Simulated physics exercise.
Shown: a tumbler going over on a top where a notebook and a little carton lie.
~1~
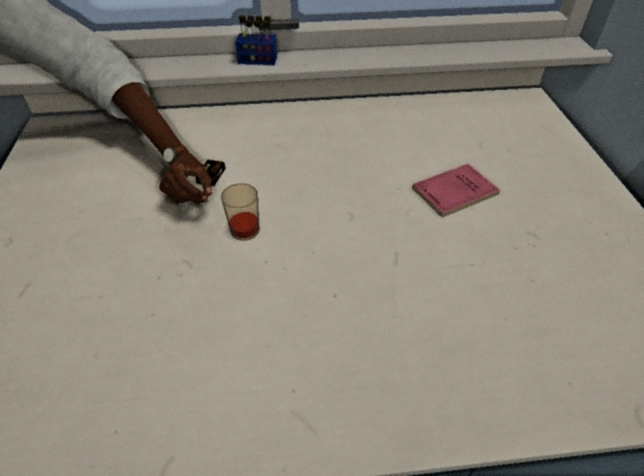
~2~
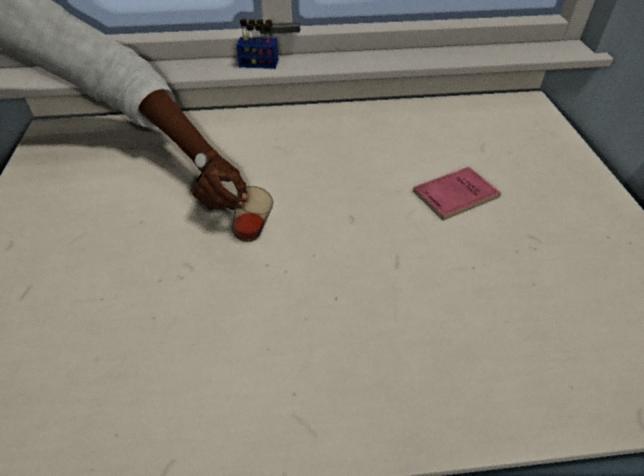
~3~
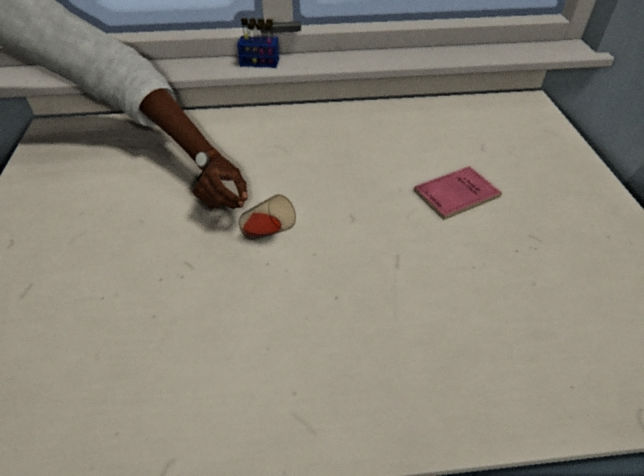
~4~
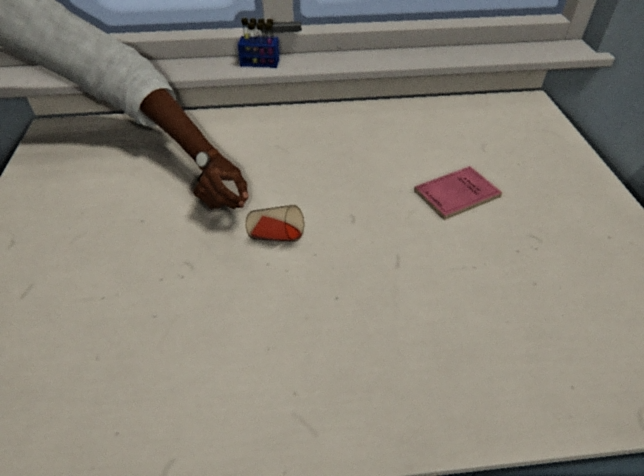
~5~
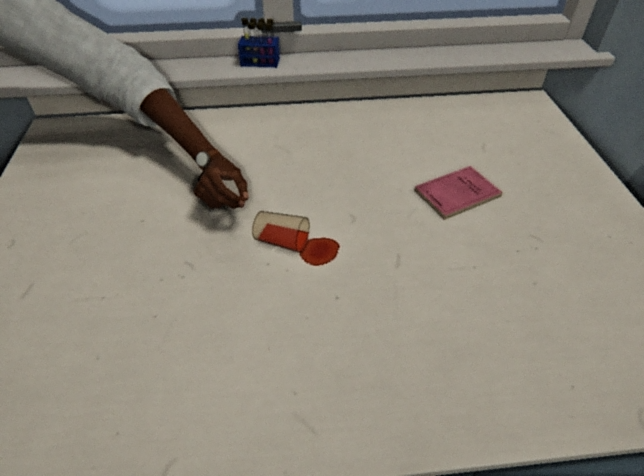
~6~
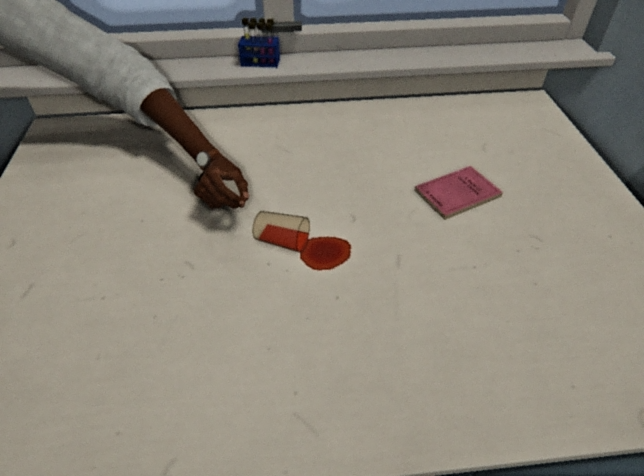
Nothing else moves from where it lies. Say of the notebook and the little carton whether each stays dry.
Looking at the notebook first, it is not touched; the little carton is not touched.
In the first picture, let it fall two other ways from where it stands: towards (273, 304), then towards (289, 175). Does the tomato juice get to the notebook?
For the first try it is missed; for the other it is missed.
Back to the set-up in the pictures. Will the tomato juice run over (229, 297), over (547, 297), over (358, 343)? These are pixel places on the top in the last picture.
The first is dry; the next untouched; the last dry.
Shortly, the puddle covers about as much as a saucer; the notebook is still dry; the little carton is still dry.
Then, the puddle covers about as much as a plate; the notebook is still dry; the little carton is still dry.
At the finish, the puddle covers about as much as a plate; the notebook is still dry; the little carton is still dry.
